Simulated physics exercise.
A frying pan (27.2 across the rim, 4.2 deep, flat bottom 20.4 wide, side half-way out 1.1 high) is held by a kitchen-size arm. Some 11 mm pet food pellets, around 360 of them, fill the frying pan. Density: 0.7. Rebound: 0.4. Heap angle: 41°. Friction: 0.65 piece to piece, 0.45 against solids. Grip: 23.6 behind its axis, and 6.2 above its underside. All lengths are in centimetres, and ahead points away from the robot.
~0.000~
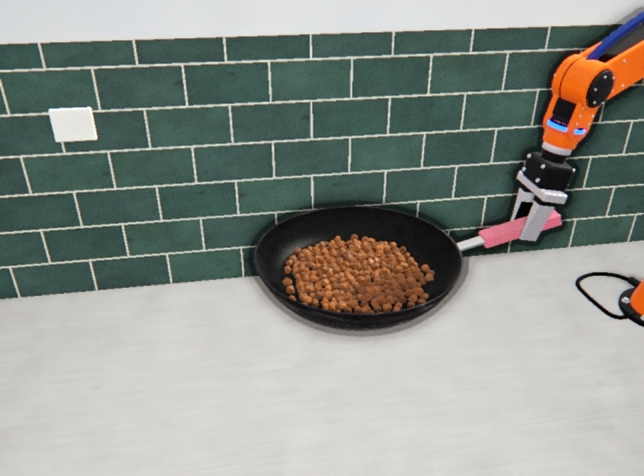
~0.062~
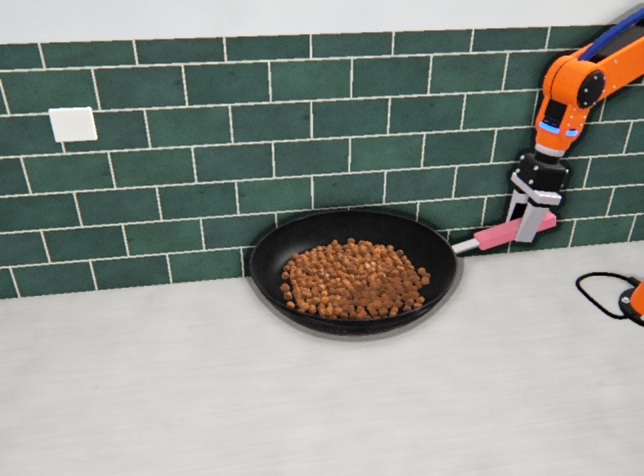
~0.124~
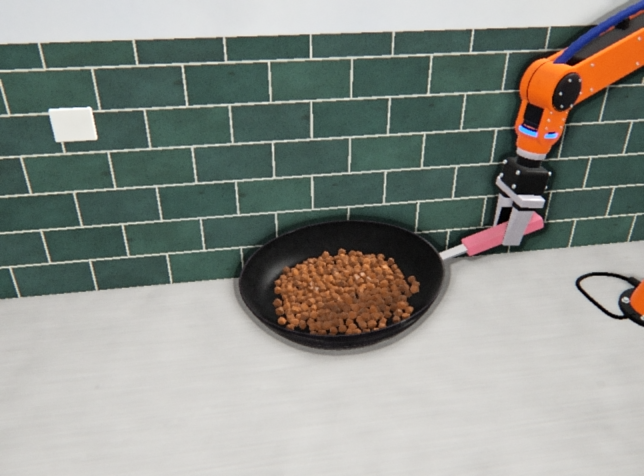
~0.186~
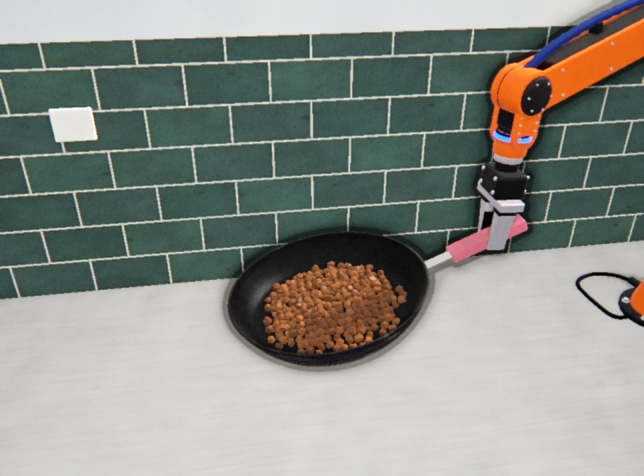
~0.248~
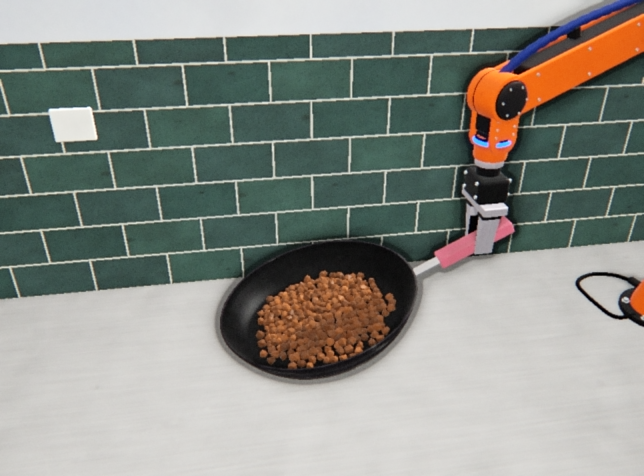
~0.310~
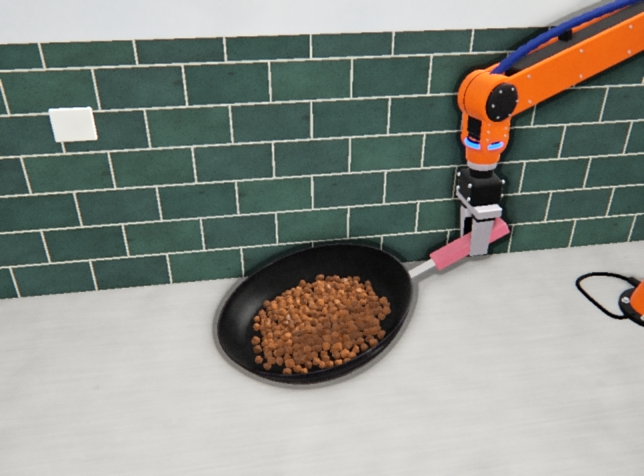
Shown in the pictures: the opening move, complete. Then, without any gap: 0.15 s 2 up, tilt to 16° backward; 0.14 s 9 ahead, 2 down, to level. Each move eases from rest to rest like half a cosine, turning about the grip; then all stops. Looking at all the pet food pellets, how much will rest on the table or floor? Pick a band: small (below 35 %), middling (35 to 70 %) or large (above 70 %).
Small, below 35 %.
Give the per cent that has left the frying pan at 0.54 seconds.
Share out: Approx. 80 %.
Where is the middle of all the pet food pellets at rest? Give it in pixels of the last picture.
Centre at rest, last frame: Approx. (245, 295) px.
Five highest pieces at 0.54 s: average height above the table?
45 cm, roughly.
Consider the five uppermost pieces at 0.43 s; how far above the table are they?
Roughly 33 cm above the table.
By 0.43 s, tilted 12° backward, highest piece 33 above the table; 365 in the frying pan.
By 0.54 s, tilted 6° backward, highest piece 46 above the table; 65 in the frying pan, 300 in flight or on a rim.
By 0.80 s, level, highest piece 27 above the table; 362 in the frying pan, 1 on the table or floor, 2 in flight or on a rim.
By 1.85 s, level, highest piece 25 above the table; 361 in the frying pan, 4 on the table or floor.
Final count, 361 in the frying pan, 4 on the table or floor. That is 1 % on the table or floor.
